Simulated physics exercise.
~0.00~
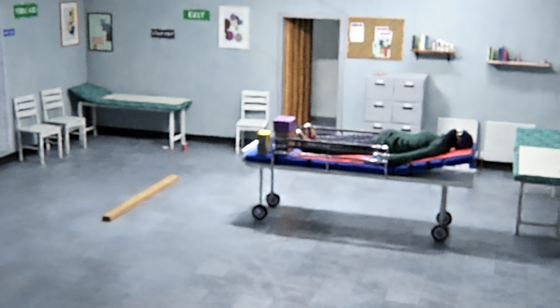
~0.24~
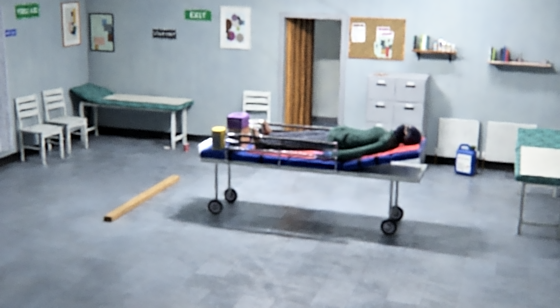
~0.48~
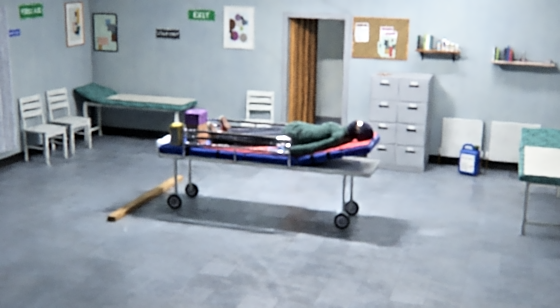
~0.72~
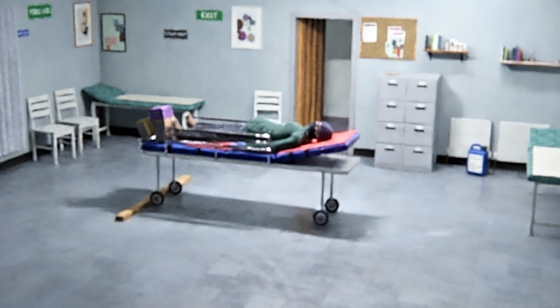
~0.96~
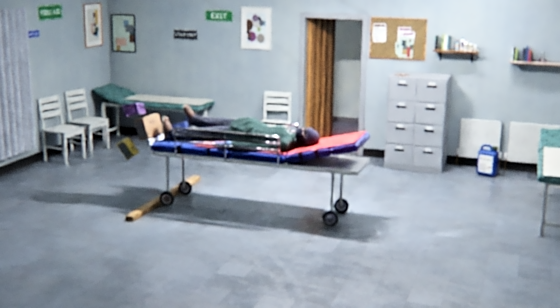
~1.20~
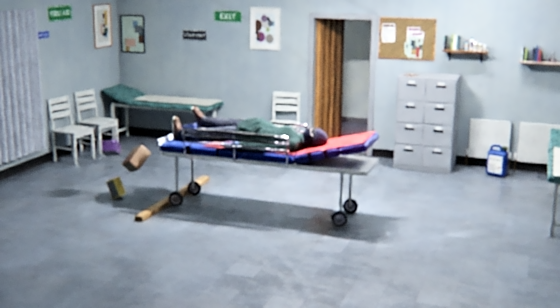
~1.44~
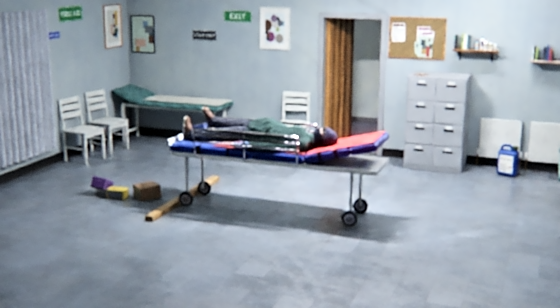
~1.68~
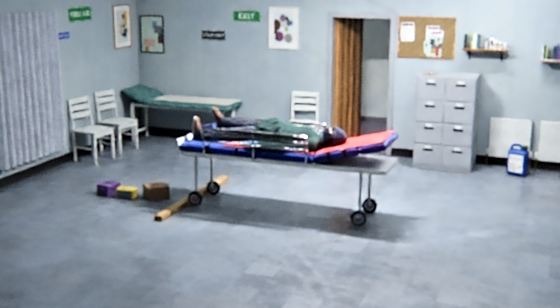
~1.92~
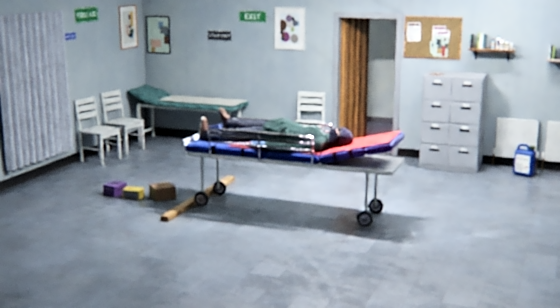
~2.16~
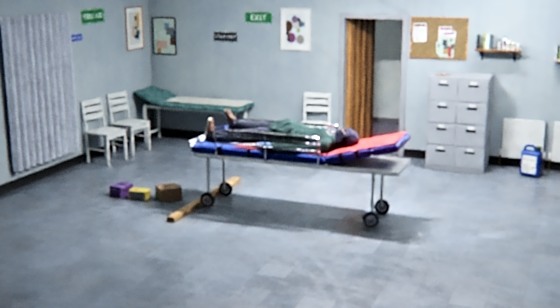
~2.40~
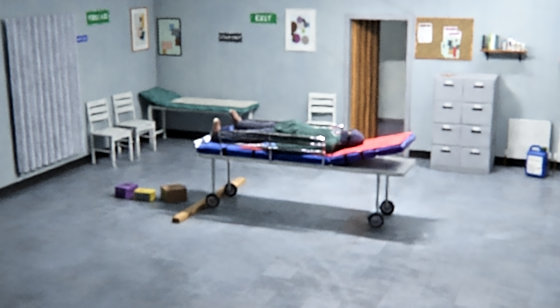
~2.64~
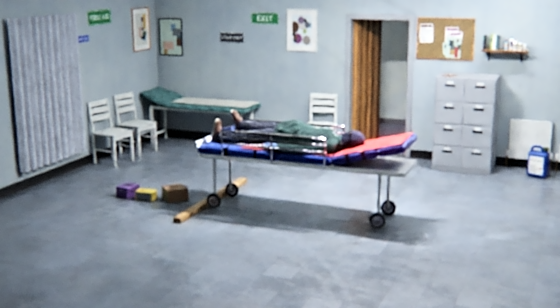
The video shows a person lying on a wheeled trolley that rolls left across a clinic room and stops at a wooden bar on the floor, whereupon a purple case, a yellow object and a brown box tumble off the left end and come to rest on the floor while the person stays aboard.
